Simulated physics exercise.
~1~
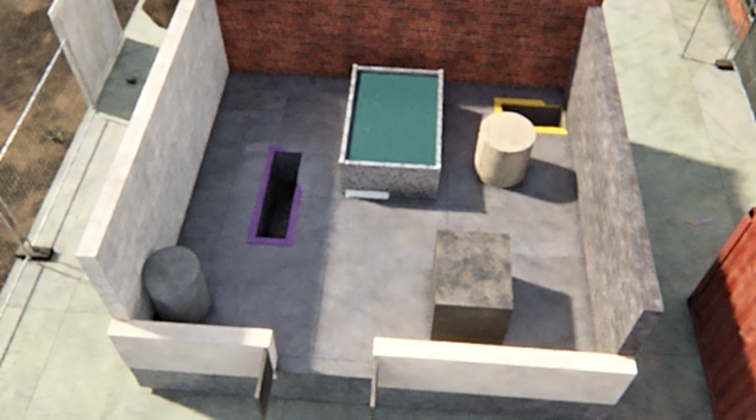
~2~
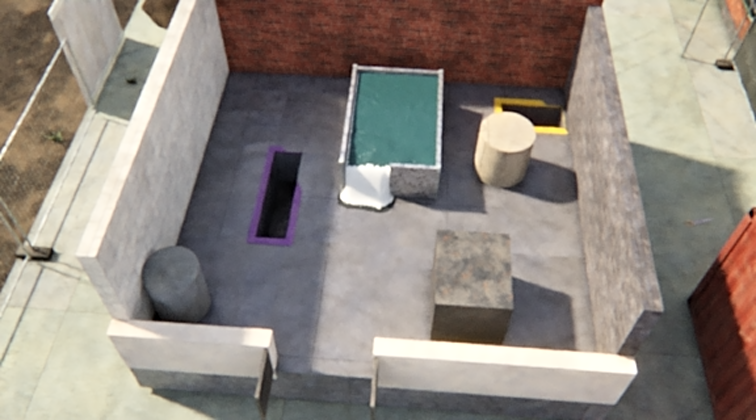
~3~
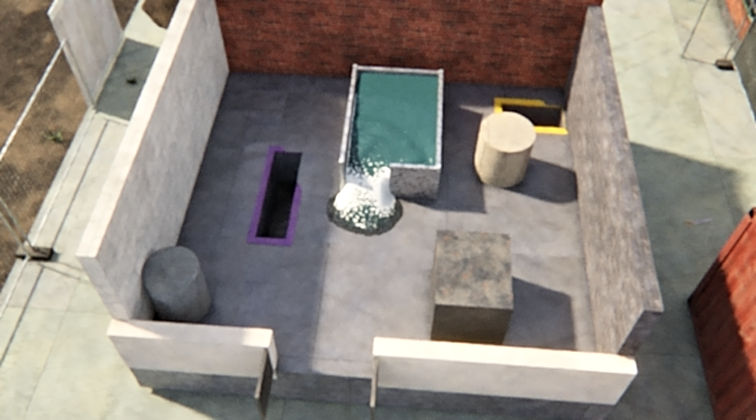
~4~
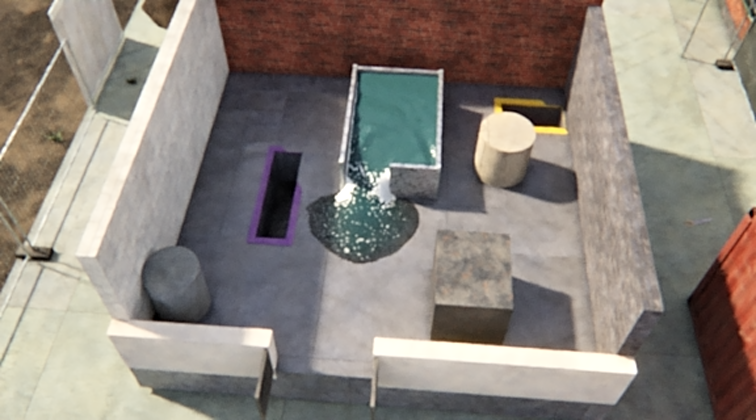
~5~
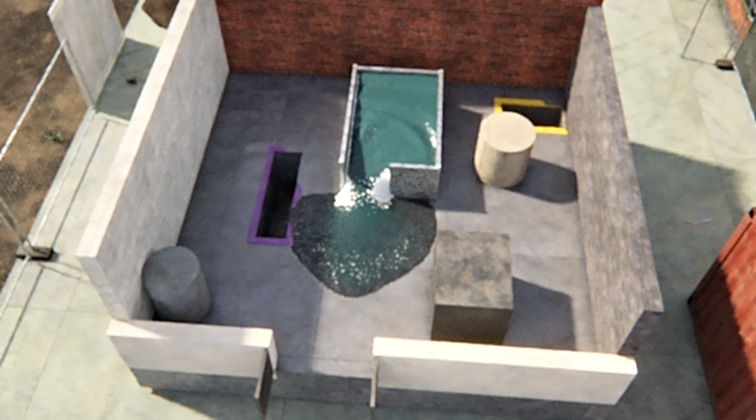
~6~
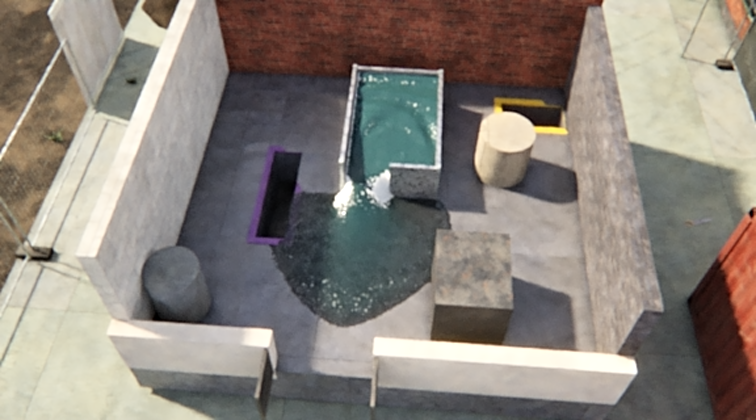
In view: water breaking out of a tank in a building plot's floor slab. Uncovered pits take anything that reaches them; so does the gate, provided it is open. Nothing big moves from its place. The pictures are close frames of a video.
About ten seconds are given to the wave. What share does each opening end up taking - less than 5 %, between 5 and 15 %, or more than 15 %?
At the end, gate: Upwards of fifteen per cent. Purple pit: A twentieth to fifteen per cent. Yellow pit: Short of a twentieth.
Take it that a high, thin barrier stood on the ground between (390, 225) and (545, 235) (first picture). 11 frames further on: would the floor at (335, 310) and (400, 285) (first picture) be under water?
Submerged, then submerged.
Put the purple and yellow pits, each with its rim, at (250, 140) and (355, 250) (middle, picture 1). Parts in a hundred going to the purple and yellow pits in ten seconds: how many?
Estimated shares - purple: 2 %; yellow: 65 %.
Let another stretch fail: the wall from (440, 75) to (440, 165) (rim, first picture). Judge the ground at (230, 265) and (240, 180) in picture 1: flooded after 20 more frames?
Unsoaked, then unsoaked.
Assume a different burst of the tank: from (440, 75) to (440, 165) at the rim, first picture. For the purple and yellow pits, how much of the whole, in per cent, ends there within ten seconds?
The purple pit takes 2 per cent and the yellow pit 50 per cent.
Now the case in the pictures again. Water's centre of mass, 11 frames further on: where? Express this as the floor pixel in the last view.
It's close to (373, 195).
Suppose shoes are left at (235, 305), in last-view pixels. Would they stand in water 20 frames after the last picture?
Looks like it ends up waterlogged.
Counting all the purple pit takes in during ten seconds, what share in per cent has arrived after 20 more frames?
Near 45 in a hundred.
A moment on, water covers 30 % of the floor; the gate 2 %, the purple pit 1 %, the yellow pit 0 %.
Next, water covers 35 % of the floor; the gate 7 %, the purple pit 2 %, the yellow pit 0 %.
Then, water covers 35 % of the floor; the gate 15 %, the purple pit 3 %, the yellow pit 0 %.
Later, water covers 60 % of the floor; the gate 27 %, the purple pit 5 %, the yellow pit 0 %.
In the end, water covers 80 % of the floor; the gate 38 %, the purple pit 7 %, the yellow pit 1 %.
